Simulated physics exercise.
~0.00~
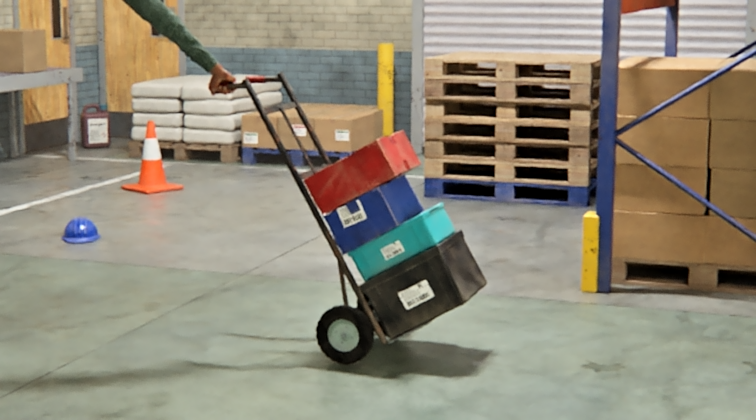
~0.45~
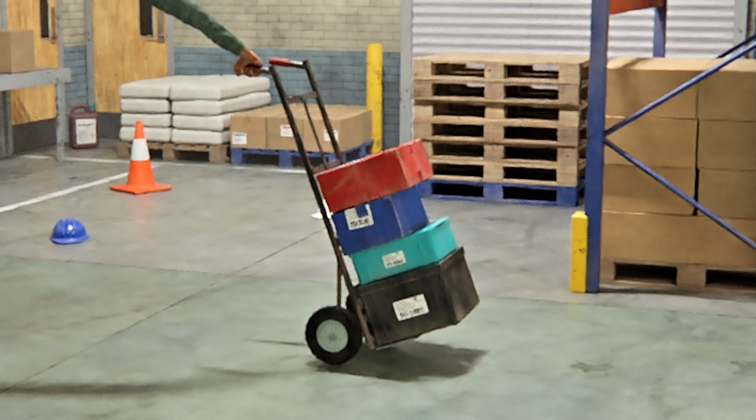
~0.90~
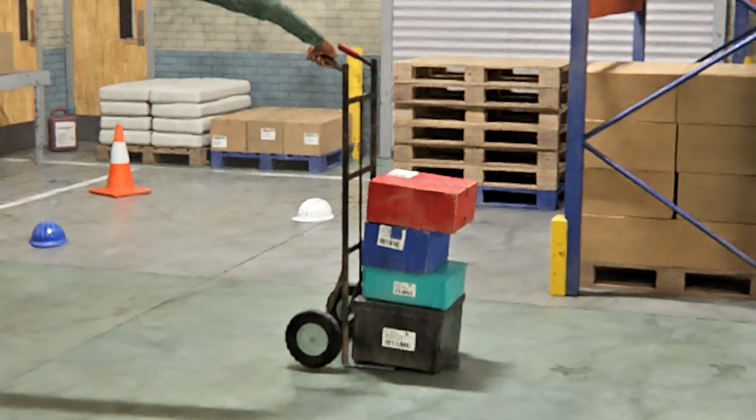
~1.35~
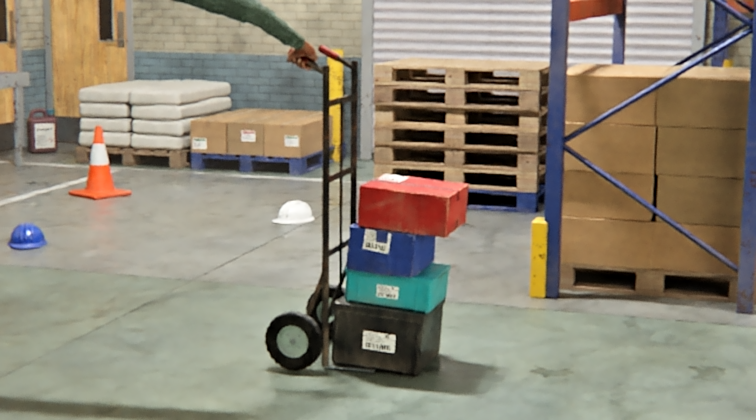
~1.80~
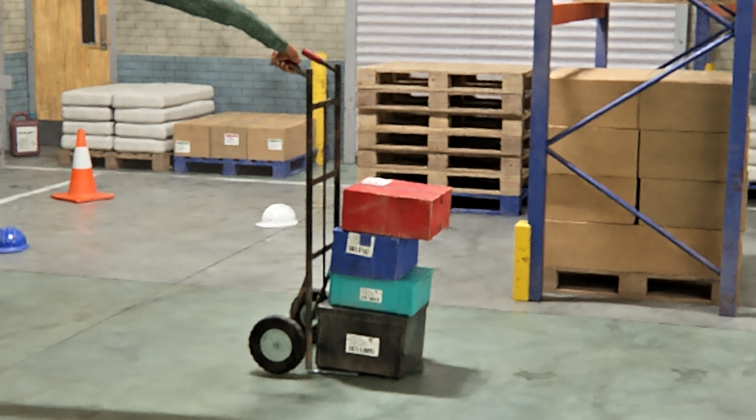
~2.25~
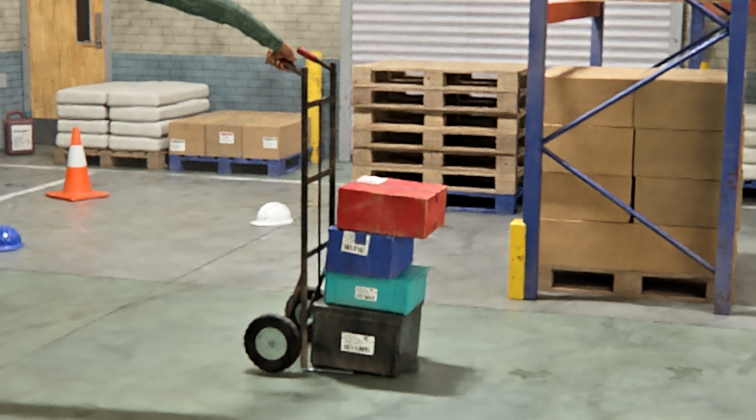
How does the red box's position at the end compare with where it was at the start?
It ends up lower and a little farther to the right in view. It now sits nearly level and juts out past the right side of the blue parcel, instead of leaning back with the tilted truck.
